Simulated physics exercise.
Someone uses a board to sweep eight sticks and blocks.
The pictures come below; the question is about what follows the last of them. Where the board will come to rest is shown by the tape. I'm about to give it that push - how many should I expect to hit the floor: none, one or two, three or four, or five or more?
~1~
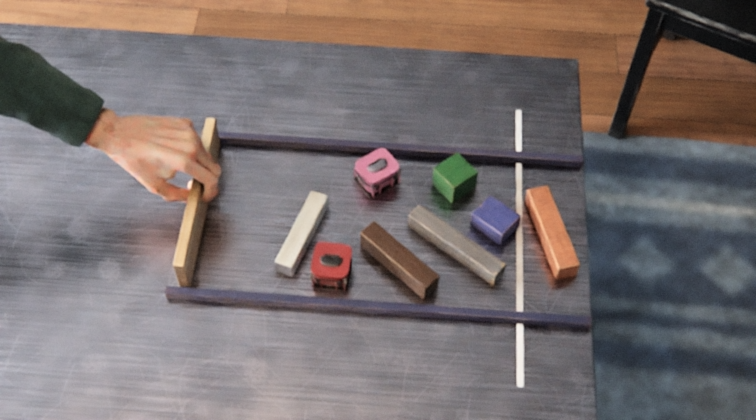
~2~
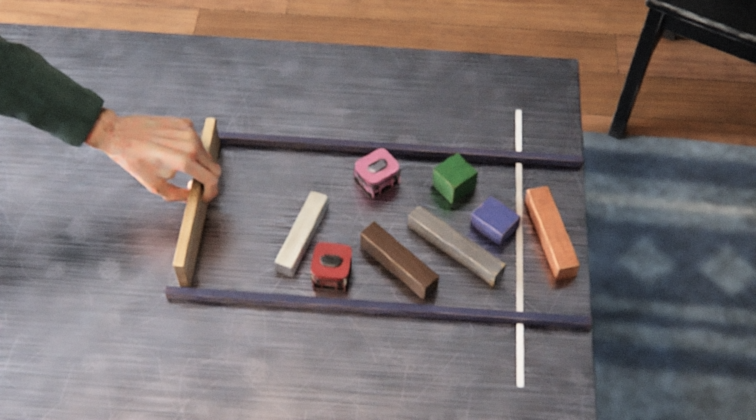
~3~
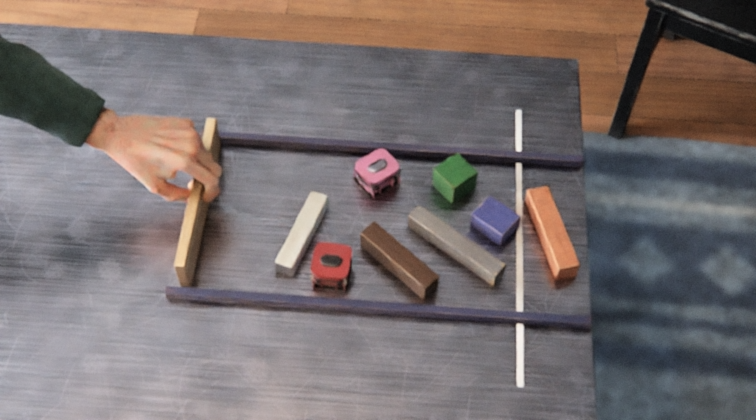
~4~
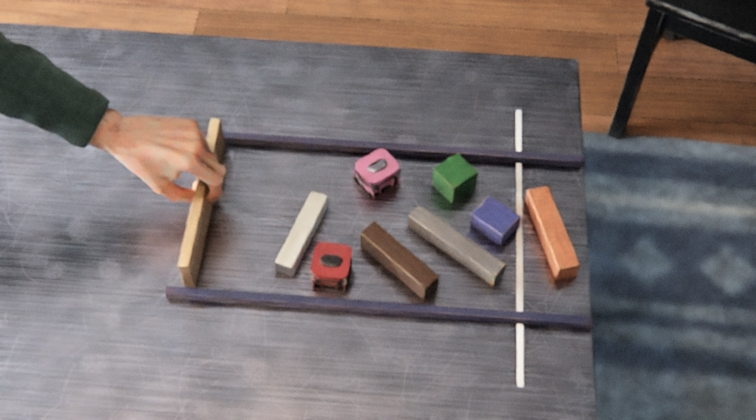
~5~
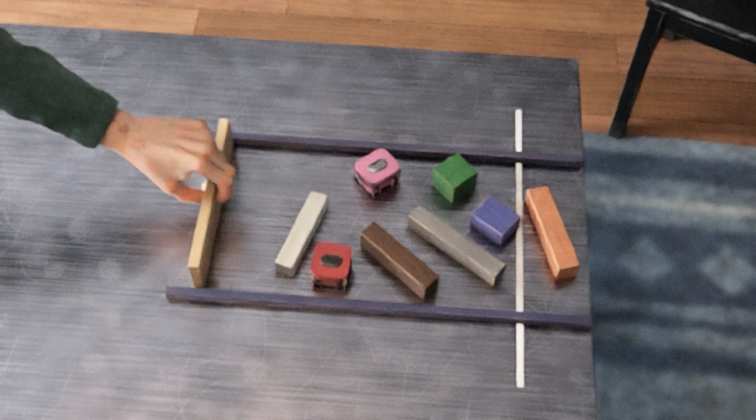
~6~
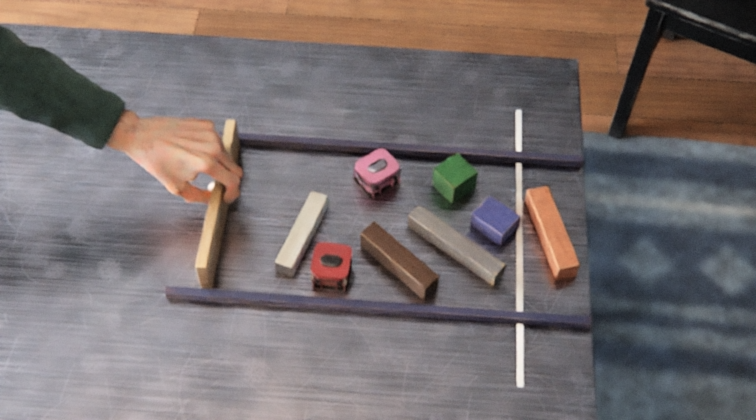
Expect one or two.
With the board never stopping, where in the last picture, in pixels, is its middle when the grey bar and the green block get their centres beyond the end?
The middle is at (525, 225) when it's the grey bar, and at (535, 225) when it's the green block.
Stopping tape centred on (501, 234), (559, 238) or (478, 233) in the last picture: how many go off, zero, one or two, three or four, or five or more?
One to two; five or over; no fall at all.
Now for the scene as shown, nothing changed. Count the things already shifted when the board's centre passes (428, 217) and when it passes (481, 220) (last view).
First position 7; second position 8.
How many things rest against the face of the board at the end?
That comes to 2.
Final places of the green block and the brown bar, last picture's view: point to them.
Green block: (573, 175); brown bar: (577, 265).
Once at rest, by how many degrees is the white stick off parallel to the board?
Close to 0°.
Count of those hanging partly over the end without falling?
It's 4.
Soon after, none off yet; orange bar at rest near (552, 232); blue block at rest near (495, 221); grey bar at rest near (456, 245).
In the end, the number that fall off is one or two; gone, orange bar.
